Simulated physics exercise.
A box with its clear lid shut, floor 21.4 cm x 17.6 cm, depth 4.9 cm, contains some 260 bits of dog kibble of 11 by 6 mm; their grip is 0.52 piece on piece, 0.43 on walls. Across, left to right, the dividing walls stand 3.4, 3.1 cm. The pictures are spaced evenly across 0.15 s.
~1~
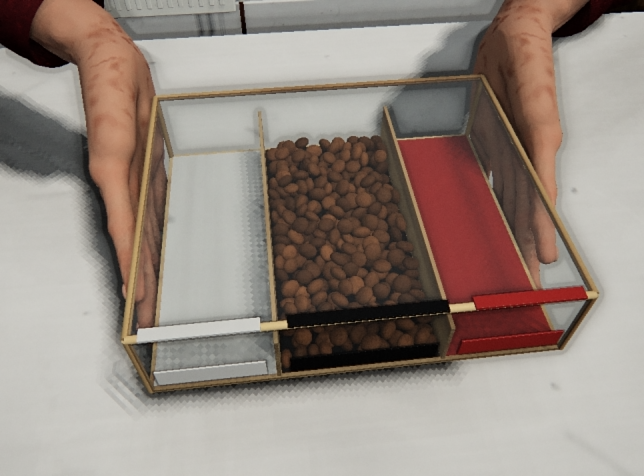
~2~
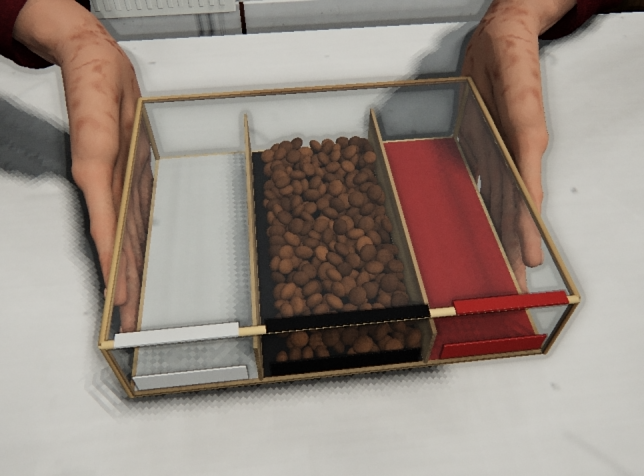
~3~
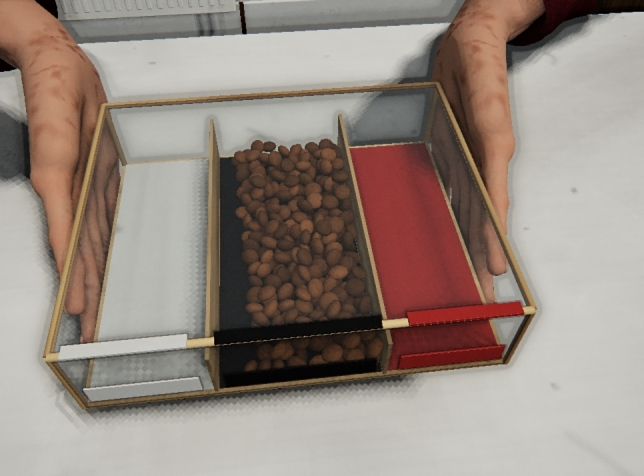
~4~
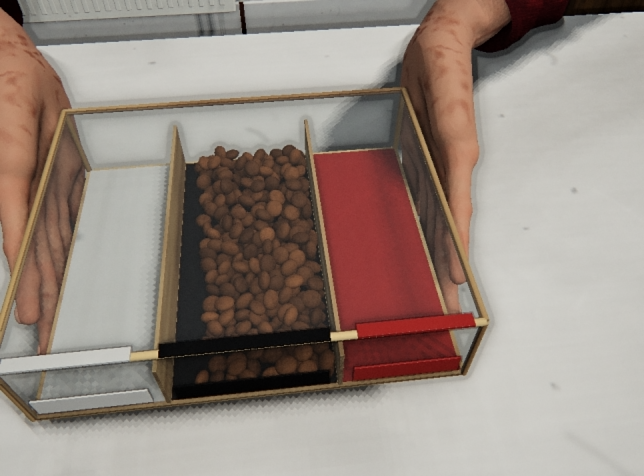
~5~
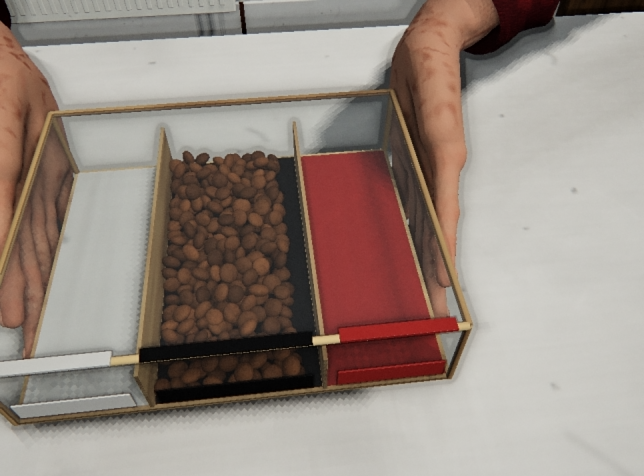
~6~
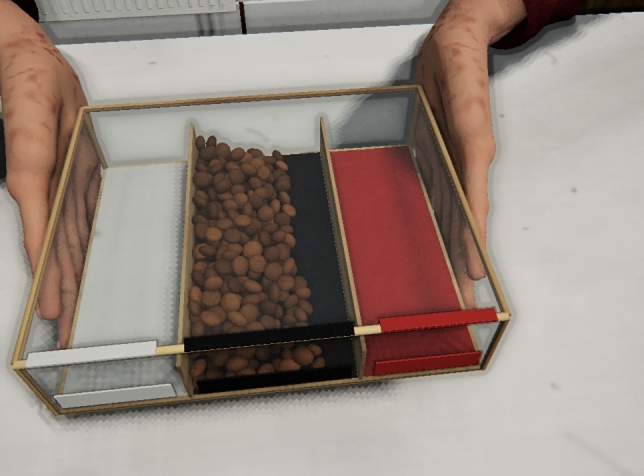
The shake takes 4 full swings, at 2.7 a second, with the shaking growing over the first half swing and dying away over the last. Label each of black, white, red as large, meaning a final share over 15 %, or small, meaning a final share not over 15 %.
Black: Large; white: Large; red: Large.
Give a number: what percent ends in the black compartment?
40 per cent, roughly.
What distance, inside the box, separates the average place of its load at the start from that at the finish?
Around 0.5 centimetres.
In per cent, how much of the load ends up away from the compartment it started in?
Something like 60 per cent, I'd say.
Then, 0.44 s after the last picture, tilt 0 degrees; black 65 %, white 15 %, red 20 %; middle of all pieces near (433, 211).
Then, 0.80 s after the last picture, tilt 0 degrees; black 50 %, white 20 %, red 30 %; middle of all pieces near (422, 212).
Then, 1.14 s after the last picture, tilt 0 degrees; black 40 %, white 25 %, red 35 %; middle of all pieces near (353, 226).
Then, 1.46 s after the last picture, tilt 0 degrees; black 40 %, white 25 %, red 35 %; middle of all pieces near (328, 232).
In the end, black 40 %, white 25 %, red 35 %.
